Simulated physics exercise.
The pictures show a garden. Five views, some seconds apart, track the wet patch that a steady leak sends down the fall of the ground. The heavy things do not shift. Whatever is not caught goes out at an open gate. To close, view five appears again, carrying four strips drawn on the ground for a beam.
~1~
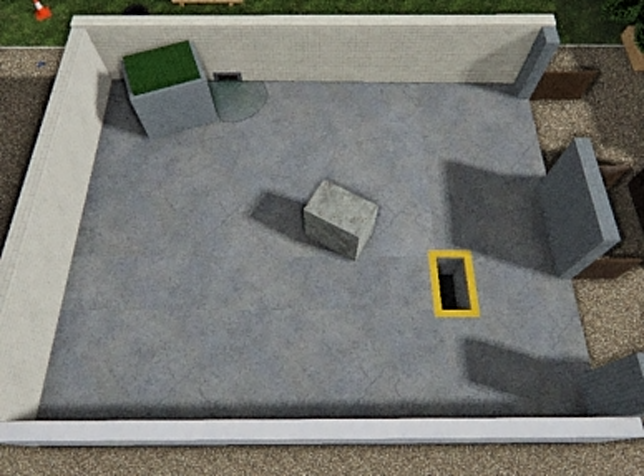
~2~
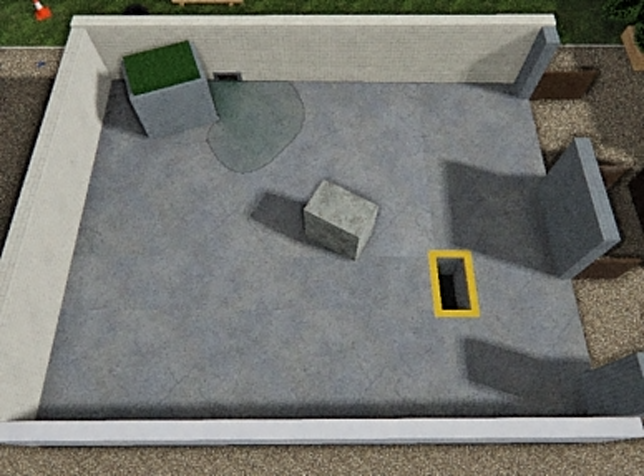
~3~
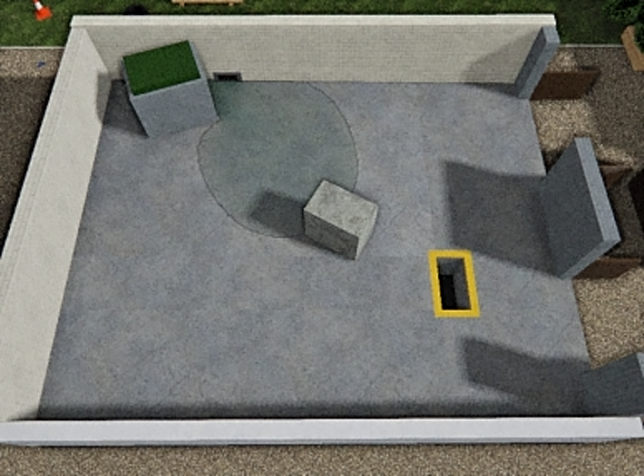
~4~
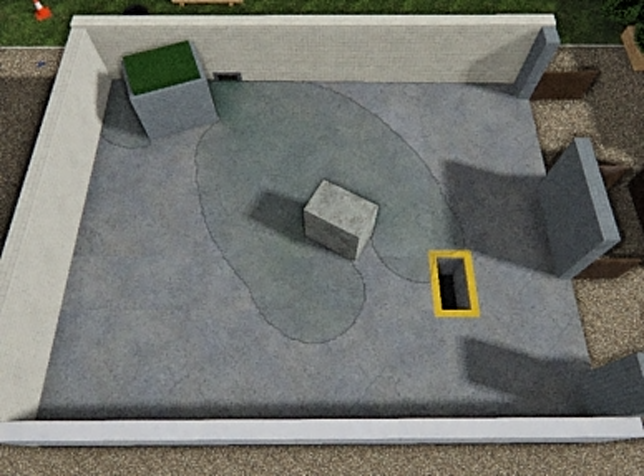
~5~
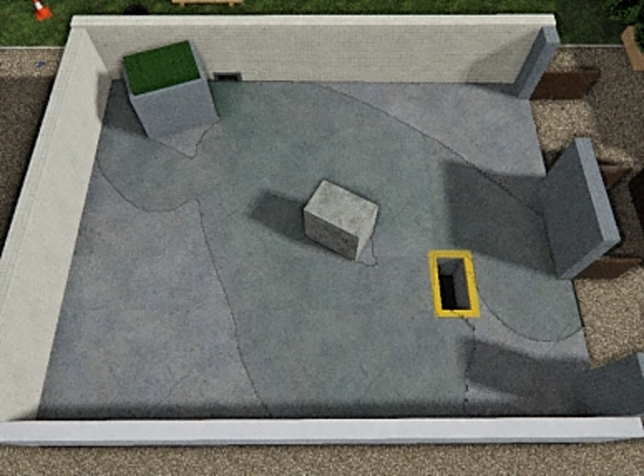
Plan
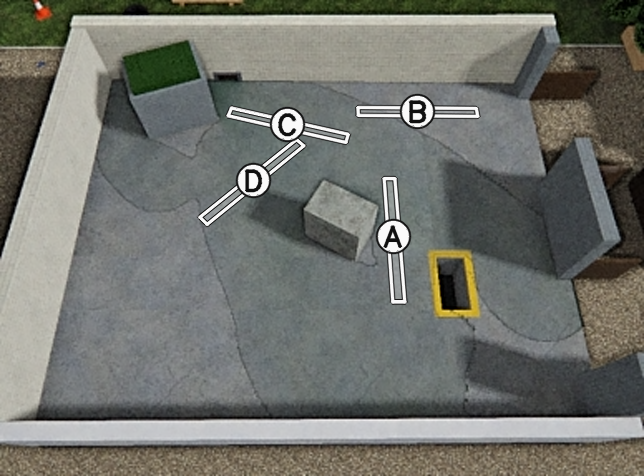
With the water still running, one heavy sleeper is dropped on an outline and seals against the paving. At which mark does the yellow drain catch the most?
B beats the others.
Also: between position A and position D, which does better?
D it is.
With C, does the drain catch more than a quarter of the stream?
No.
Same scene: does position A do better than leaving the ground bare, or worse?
It is worse.
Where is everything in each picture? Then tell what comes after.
Outfall at (228, 77); yellow drain at (453, 283); open gate at (568, 325); open gate at (527, 141); front seen at (258, 105), 2 % of the ground wet; yellow drain still dry, in the first picture.
Front seen at (264, 160), 7 % of the ground wet; yellow drain still dry, in the second picture.
Front seen at (278, 235), 16 % of the ground wet; yellow drain still dry, in the third picture.
Front seen at (341, 329), 32 % of the ground wet; yellow drain still dry, in the fourth picture.
Front seen at (567, 321), 55 % of the ground wet; yellow drain taking water, in the fifth picture.
On the marked copy, A from (398, 301) to (389, 178); B from (358, 111) to (477, 112); C from (229, 111) to (347, 138); D from (203, 220) to (300, 142).
With A, about 6 % of the stream goes into the yellow drain, about 94 % out by the gates.
With B, about 25 % of the stream goes into the yellow drain, about 74 % out by the gates.
With C, about 12 % of the stream goes into the yellow drain, about 88 % out by the gates.
With D, about 14 % of the stream goes into the yellow drain, about 86 % out by the gates.
